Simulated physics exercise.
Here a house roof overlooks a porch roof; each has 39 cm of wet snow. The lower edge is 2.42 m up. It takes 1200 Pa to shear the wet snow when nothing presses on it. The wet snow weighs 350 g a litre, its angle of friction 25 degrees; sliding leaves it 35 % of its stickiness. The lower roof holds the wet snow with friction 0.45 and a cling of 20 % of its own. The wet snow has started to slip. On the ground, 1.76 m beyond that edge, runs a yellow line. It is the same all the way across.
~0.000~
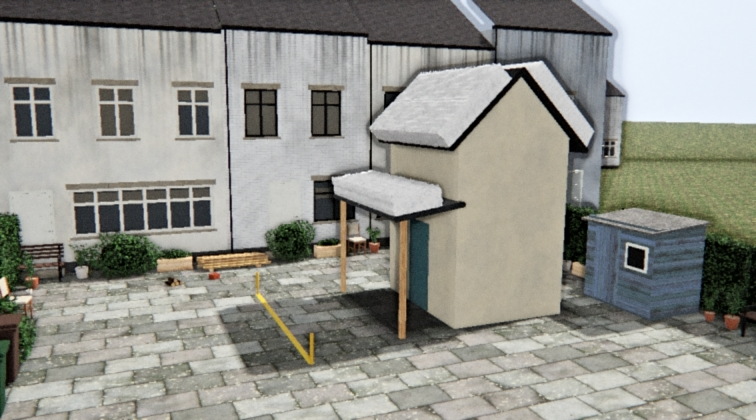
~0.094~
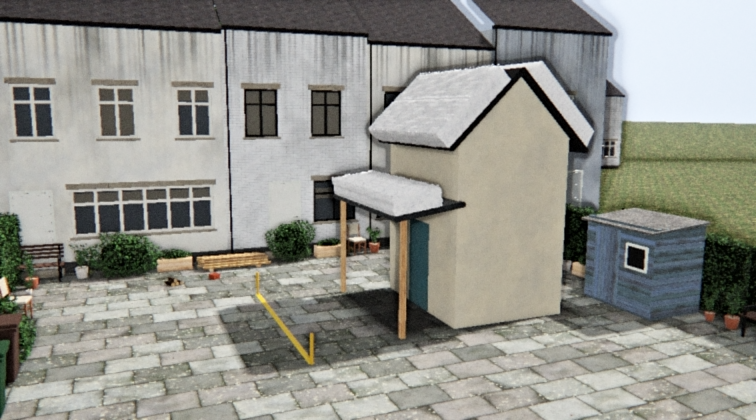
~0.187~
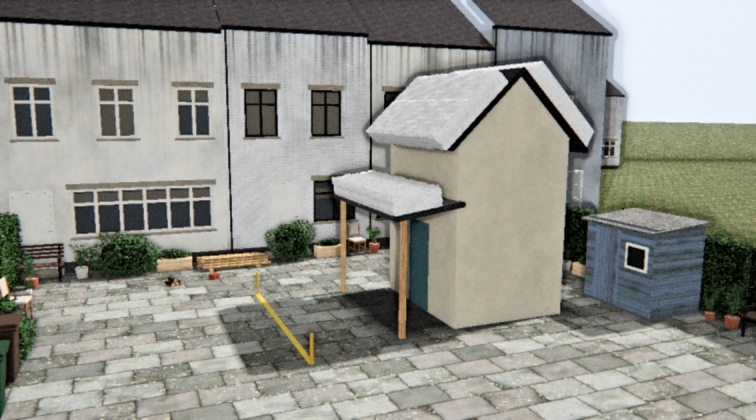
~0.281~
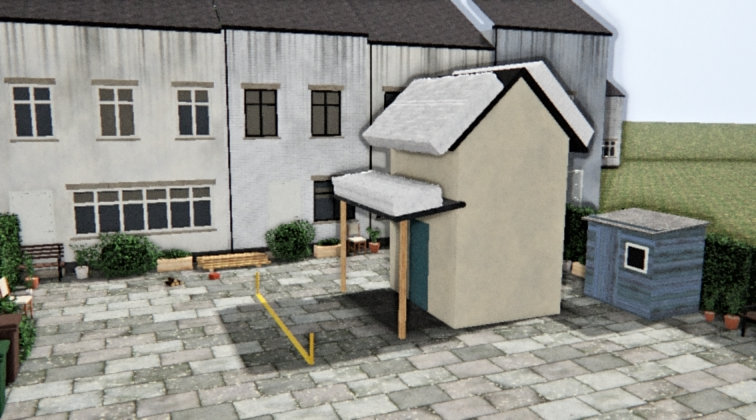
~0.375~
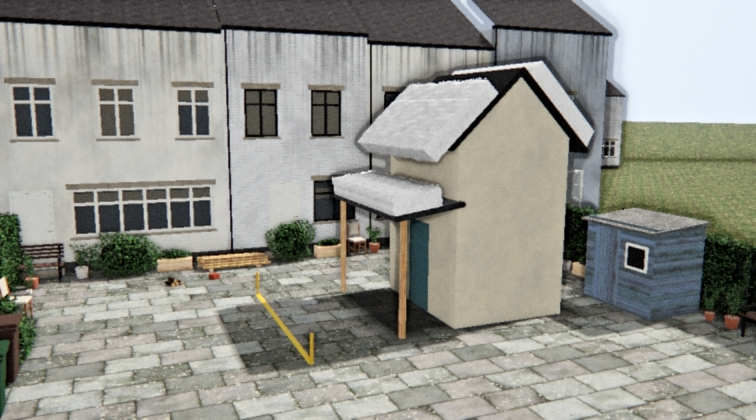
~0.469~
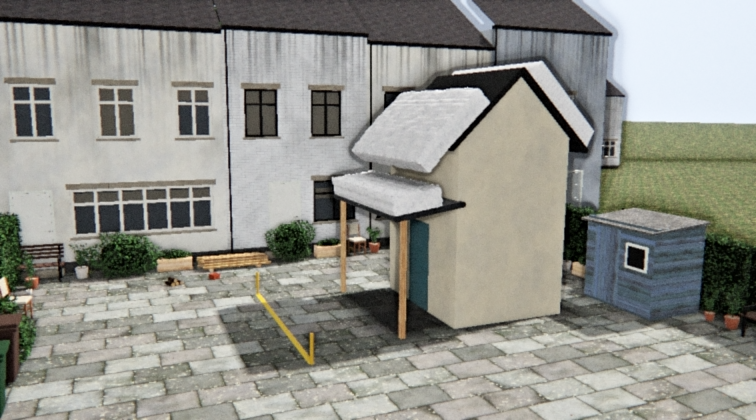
A small cream house stood in a paved yard with thick white snow on its roof, and the slab on the left slope slid down in one piece until it overhung the snow-covered porch roof.
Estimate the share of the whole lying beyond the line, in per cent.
The share of the whole lying beyond the line is near 31 %.
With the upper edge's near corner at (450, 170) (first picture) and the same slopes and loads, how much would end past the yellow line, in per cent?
Then about 8 %.
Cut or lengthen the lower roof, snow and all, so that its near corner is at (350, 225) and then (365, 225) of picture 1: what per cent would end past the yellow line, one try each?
In that order: 4 %, 16 %.
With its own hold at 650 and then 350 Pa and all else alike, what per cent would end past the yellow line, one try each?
In turn about 40 %, 40 %.
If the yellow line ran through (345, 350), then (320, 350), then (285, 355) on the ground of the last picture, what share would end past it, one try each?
In that order: 55 %, 40 %, 25 %.
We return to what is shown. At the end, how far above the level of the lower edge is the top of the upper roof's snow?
Roughly 0.3 m.
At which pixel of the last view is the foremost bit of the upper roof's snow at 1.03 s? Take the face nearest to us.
At about (357, 227).
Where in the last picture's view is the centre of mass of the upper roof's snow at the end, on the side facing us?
Around (313, 337).
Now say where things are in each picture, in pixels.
The first picture shows front end of the wet snow at (449, 145).
The second picture shows front end of the wet snow at (448, 146), its middle shifted 2.6 cm, 2 % of it past the upper edge, in one piece.
The third picture shows front end of the wet snow at (446, 151), its middle shifted 10 cm, 5 % of it past the upper edge, in one piece.
The fourth picture shows front end of the wet snow at (442, 143), its middle shifted 23 cm, 13 % of it past the upper edge, in one piece.
The fifth picture shows front end of the wet snow at (436, 144), its middle shifted 41 cm, 24 % of it past the upper edge, in one piece.
The sixth picture shows front end of the wet snow at (428, 152), its middle shifted 65 cm, 37 % of it past the upper edge, in one piece.
By 1.03 s, 8 % is below the lower edge and 0 % is past the line.
By 1.68 s, 73 % is below the lower edge and 23 % is past the line.
By 2.34 s, 76 % is below the lower edge and 31 % is past the line.
By 3.00 s, 77 % is below the lower edge and 31 % is past the line.
By 3.30 s, at the end, 77 % is below the lower edge and 31 % is past the line.
